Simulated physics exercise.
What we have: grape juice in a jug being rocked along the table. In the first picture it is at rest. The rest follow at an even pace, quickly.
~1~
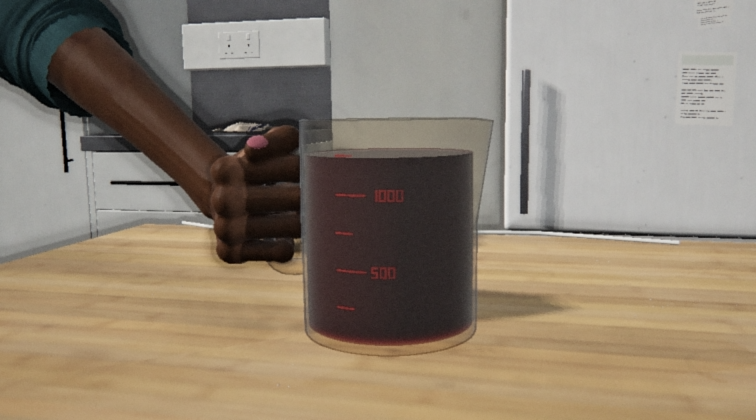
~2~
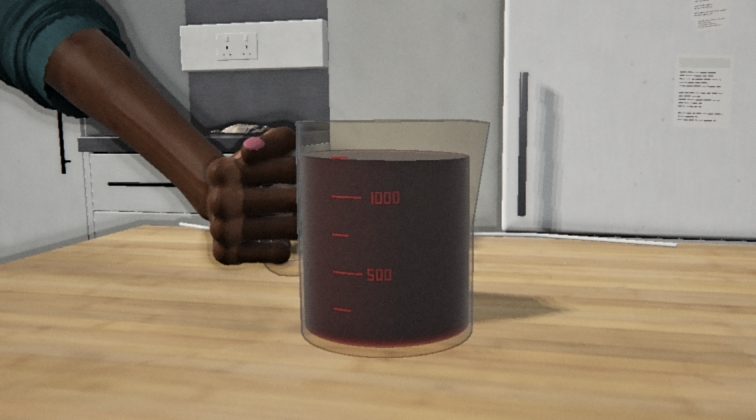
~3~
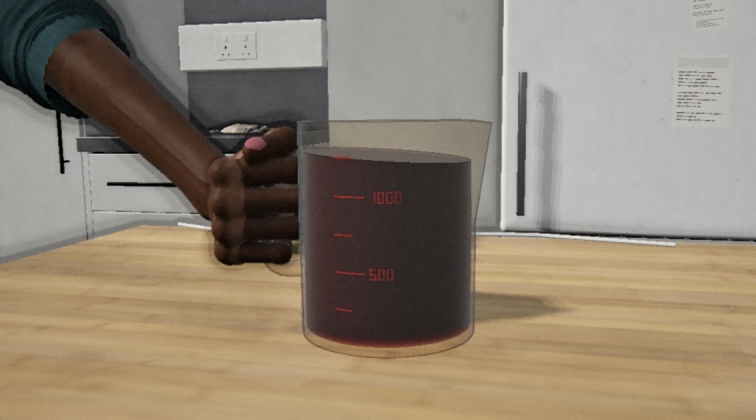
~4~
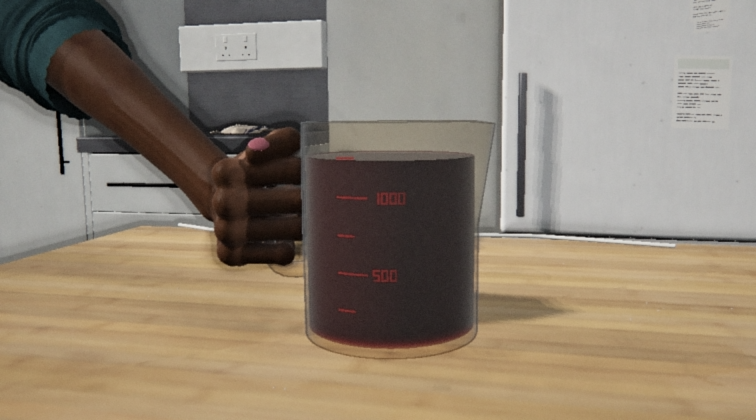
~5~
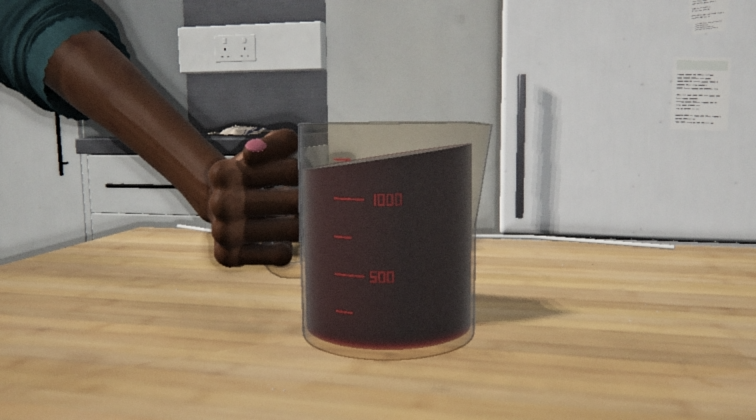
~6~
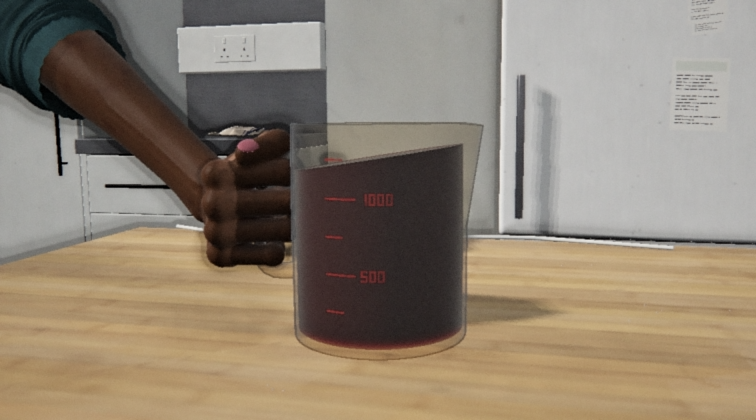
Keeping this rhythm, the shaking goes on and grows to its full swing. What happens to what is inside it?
It sloshes out.
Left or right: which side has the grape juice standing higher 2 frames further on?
On the left-hand edge, I'd say.
Soon after, the highest wave so far goes over the rim.
In the end, the highest wave so far goes over the rim; some is on the top.
